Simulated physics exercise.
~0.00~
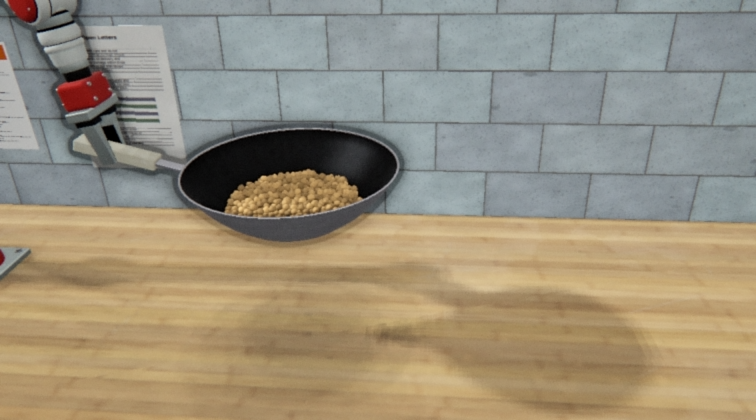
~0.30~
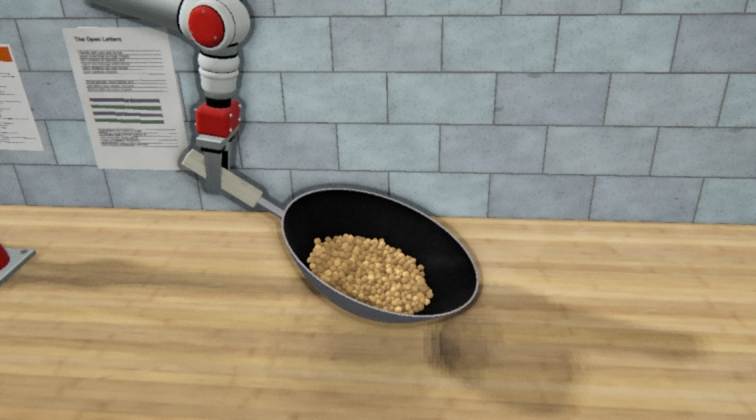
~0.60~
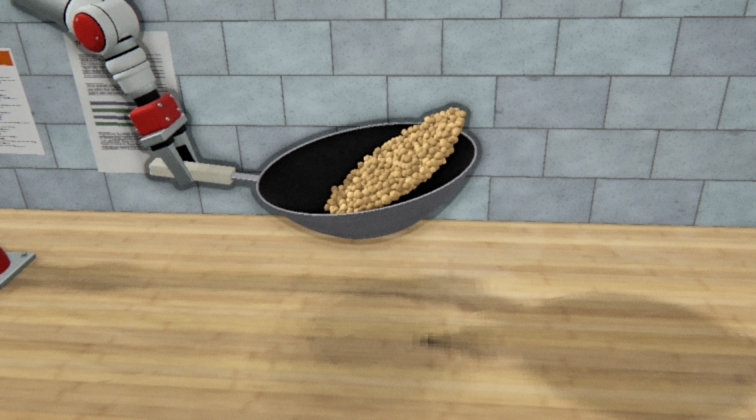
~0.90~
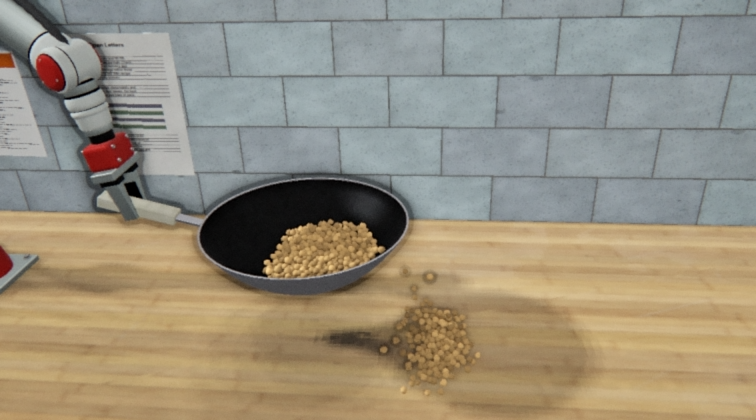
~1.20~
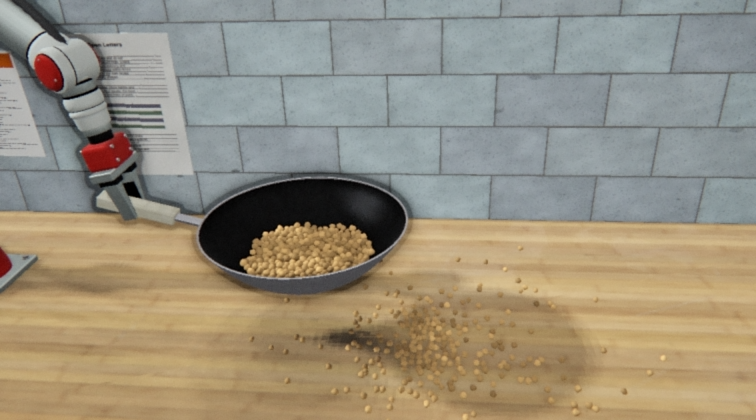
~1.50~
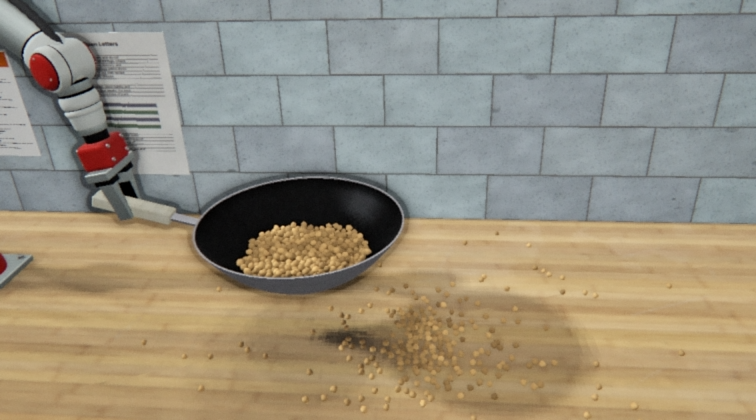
To begin with, a red and white robotic arm holds a dark wok with a heap of dried chickpeas above a wooden counter, in front of a grey-blue tiled wall. The arm moves the wok to the right and down, tilting it so its far side dips. It then swings the wok upward, and the chickpeas surge up toward the right rim. As the wok drops back to the left and levels, a clump of chickpeas lands on the counter. These scatter across the wood, while the wok stays still, with most of the heap inside.
